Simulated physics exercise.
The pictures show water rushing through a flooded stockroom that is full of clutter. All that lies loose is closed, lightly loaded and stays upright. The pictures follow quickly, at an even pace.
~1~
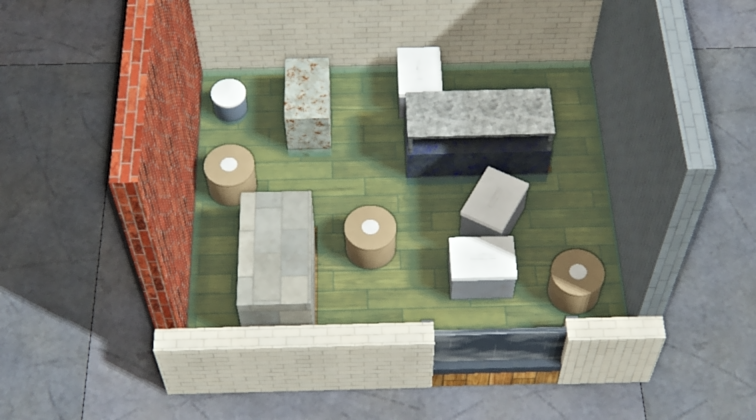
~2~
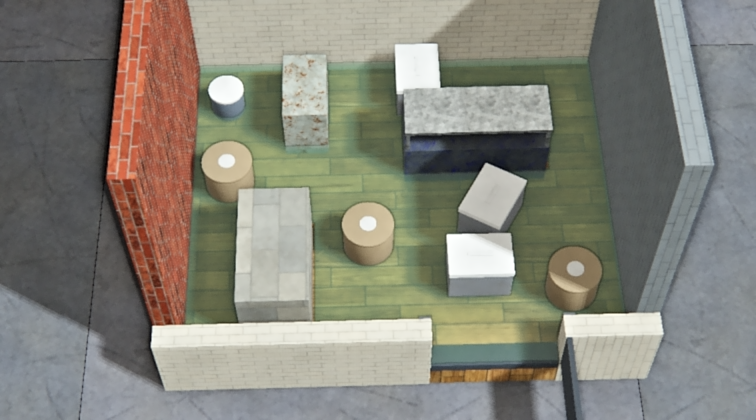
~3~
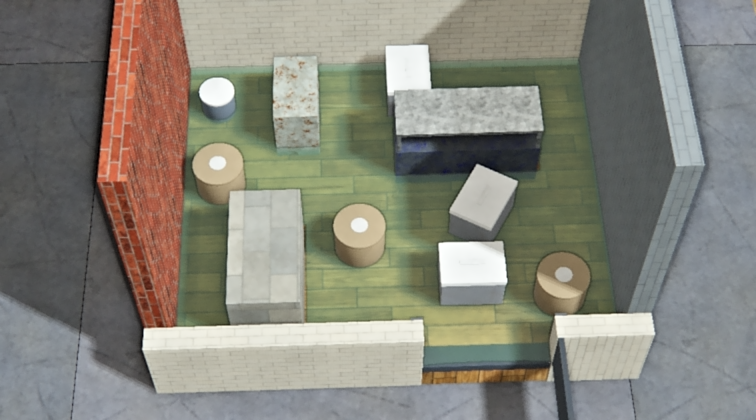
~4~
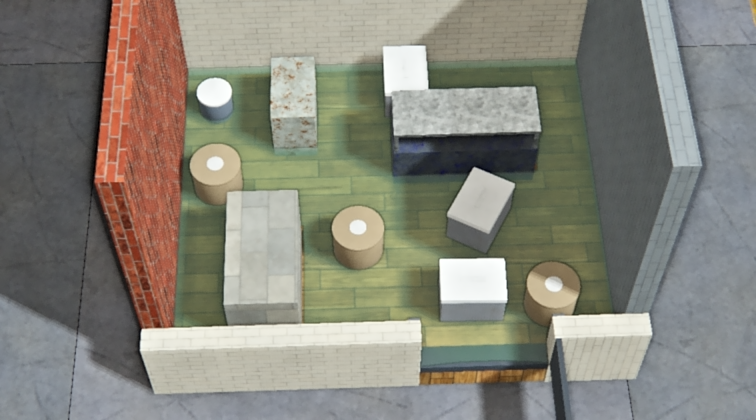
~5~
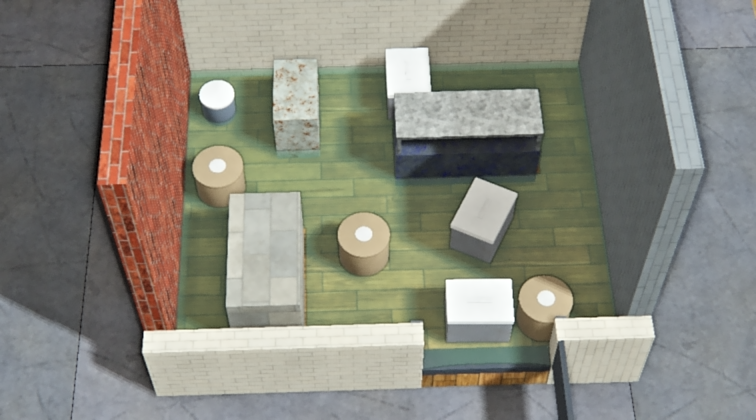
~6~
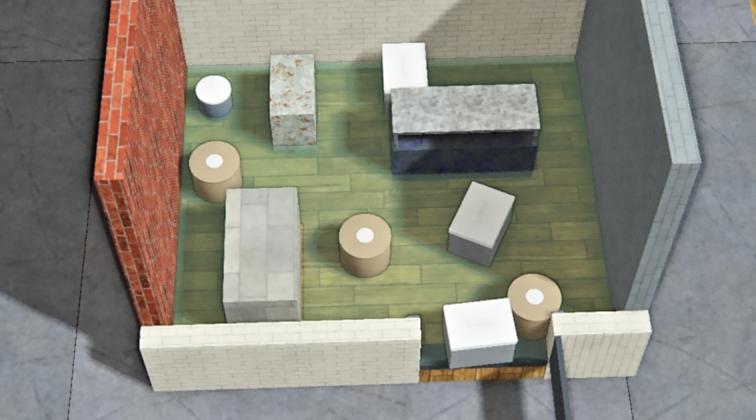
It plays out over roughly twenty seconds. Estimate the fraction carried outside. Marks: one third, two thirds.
It is at least two thirds.
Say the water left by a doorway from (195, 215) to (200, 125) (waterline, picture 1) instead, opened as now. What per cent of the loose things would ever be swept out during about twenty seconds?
Roughly 60 per cent.
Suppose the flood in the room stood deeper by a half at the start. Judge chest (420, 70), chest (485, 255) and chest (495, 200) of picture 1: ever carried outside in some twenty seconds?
One after the other: Left behind, through, through.
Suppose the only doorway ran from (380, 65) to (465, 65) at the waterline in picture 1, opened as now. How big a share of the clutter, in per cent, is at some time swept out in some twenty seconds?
About 30 per cent.
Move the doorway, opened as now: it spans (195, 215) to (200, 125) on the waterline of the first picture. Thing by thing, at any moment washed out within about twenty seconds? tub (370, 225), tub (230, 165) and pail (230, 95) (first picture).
One after the other: Out, washed out, through.
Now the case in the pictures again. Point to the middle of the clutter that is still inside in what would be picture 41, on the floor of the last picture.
Near (317, 123).
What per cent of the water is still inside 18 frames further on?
Close to 64 %.
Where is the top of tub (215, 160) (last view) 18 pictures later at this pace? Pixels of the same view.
Roughly at (323, 183).
A moment on, 2 of 7 are out; 5 afloat.
Next, 4 of 7 are out; 3 afloat.
Later, 5 of 7 are out; 1 afloat.
In the end, 5 of 7 are out; 1 afloat.
